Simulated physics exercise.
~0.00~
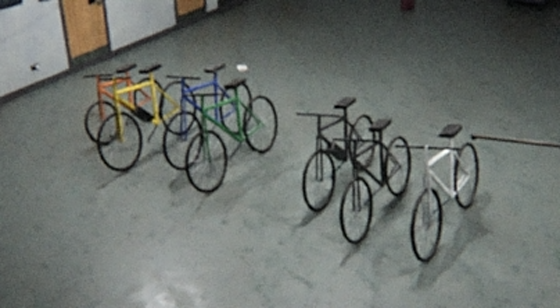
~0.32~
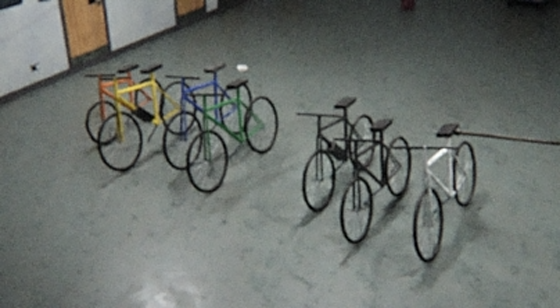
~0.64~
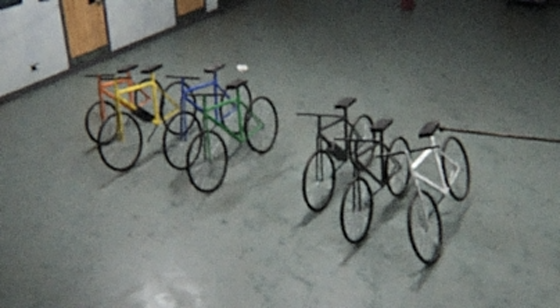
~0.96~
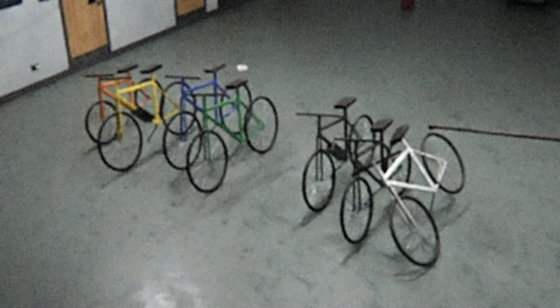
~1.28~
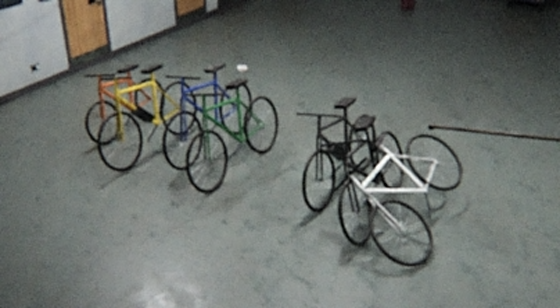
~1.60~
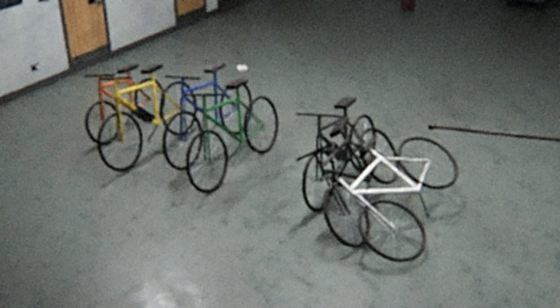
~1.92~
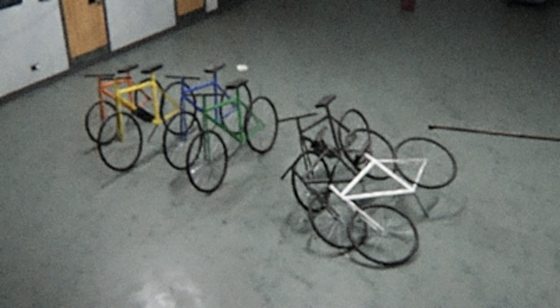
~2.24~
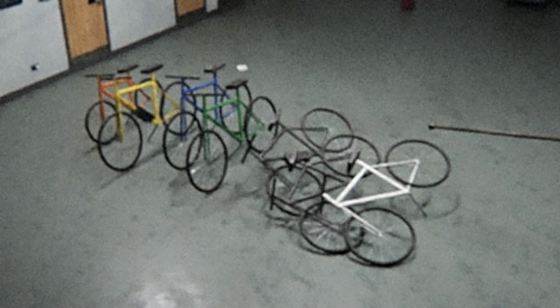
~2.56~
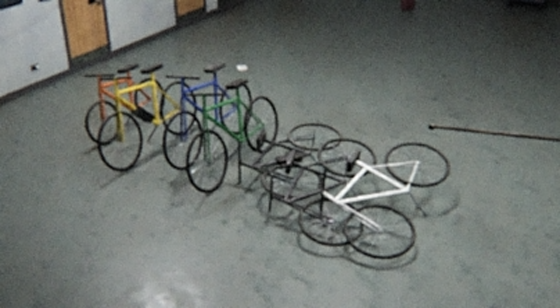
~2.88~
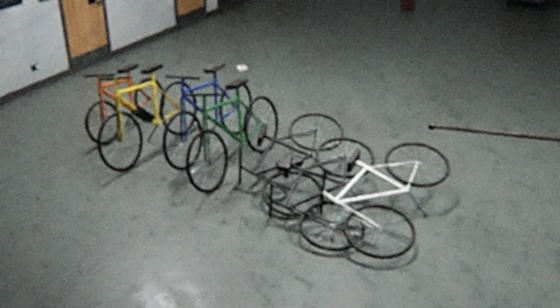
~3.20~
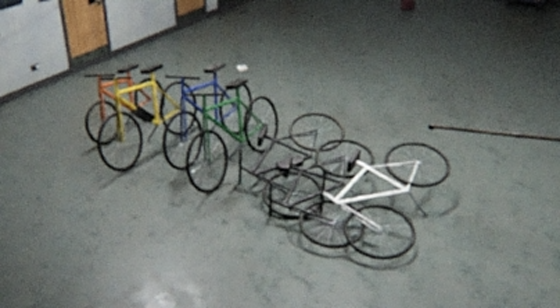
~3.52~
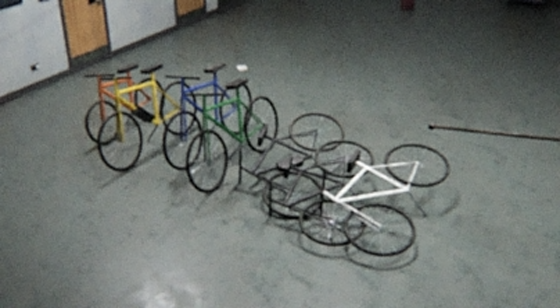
A dim room with a smooth grey floor is seen from above, with orange-brown doors along the wall at upper left. Seven bicycles stand parked, an orange, a yellow, a blue and a green one grouped on the left, and two black ones and a white one on the right. A long thin pole reaches in from the right and pushes the white bicycle, which tips left. It leans onto the nearer black bicycle, which topples into the other black one. All three end in a tangled heap beside the green bicycle, while the four on the left stay standing.
